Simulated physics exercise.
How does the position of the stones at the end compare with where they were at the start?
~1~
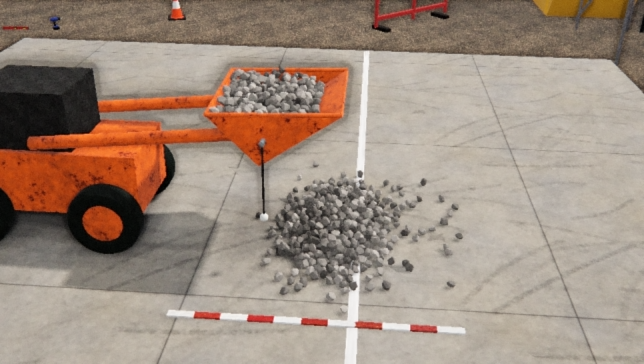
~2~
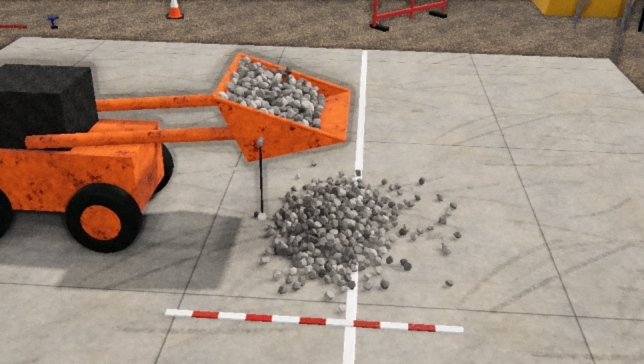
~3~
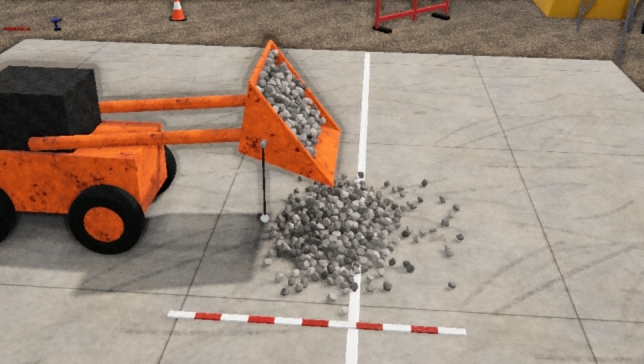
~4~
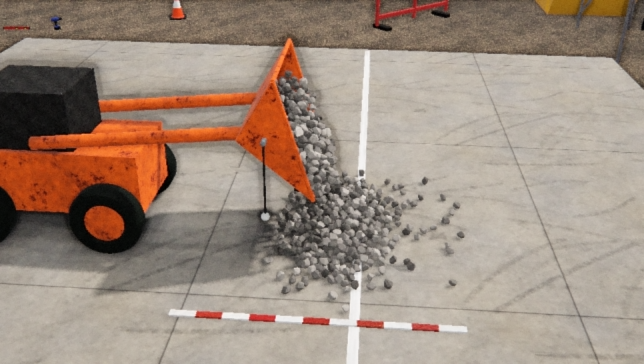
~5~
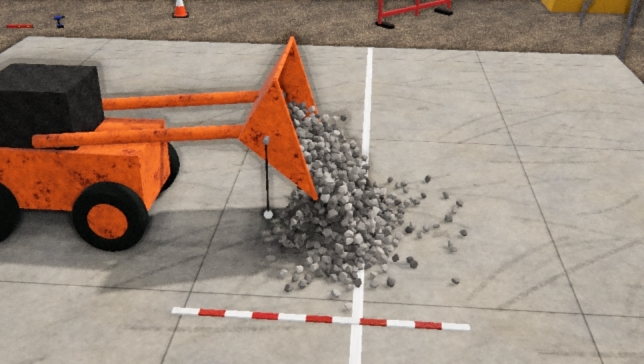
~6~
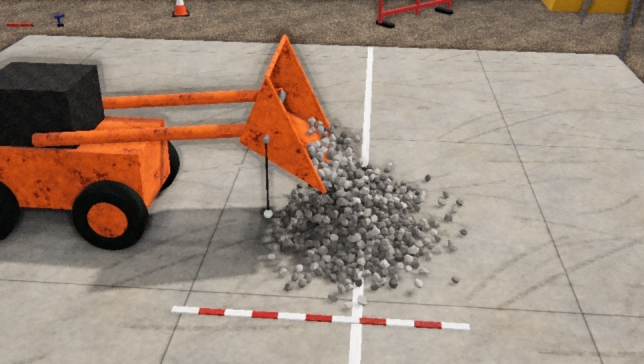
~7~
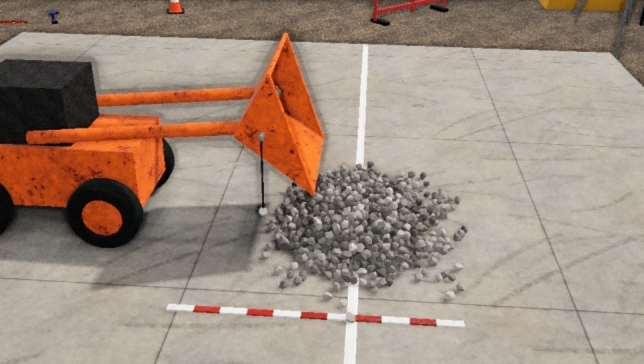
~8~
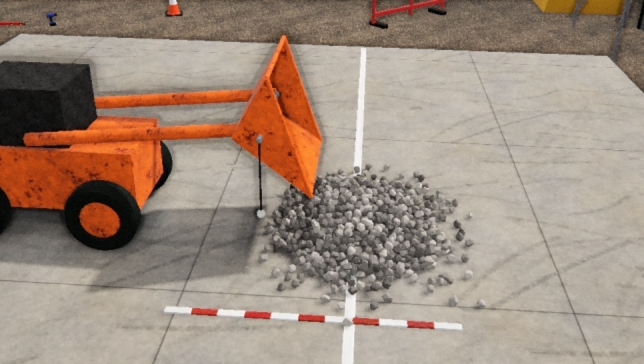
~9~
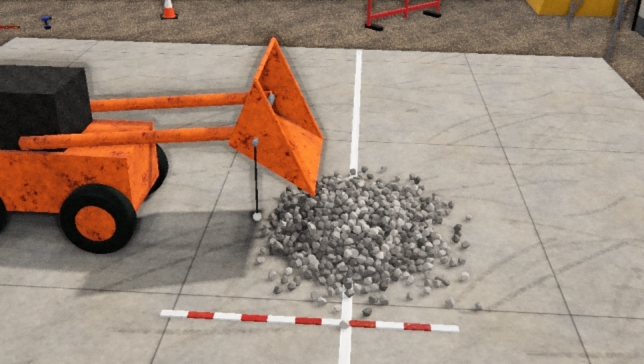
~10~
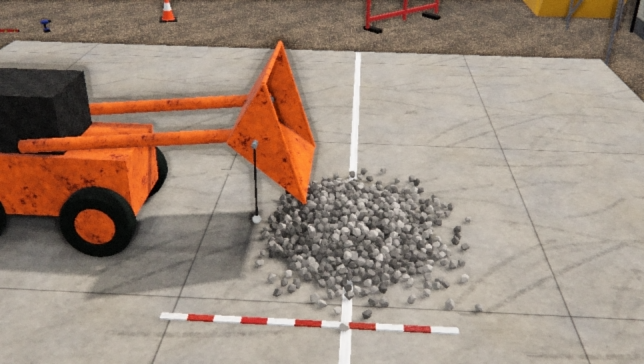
At the start the stones are split between the raised bucket and a pile on the ground. By the end they all lie in one broader heap on the ground across the white line, so as a whole they sit lower and a little further right.
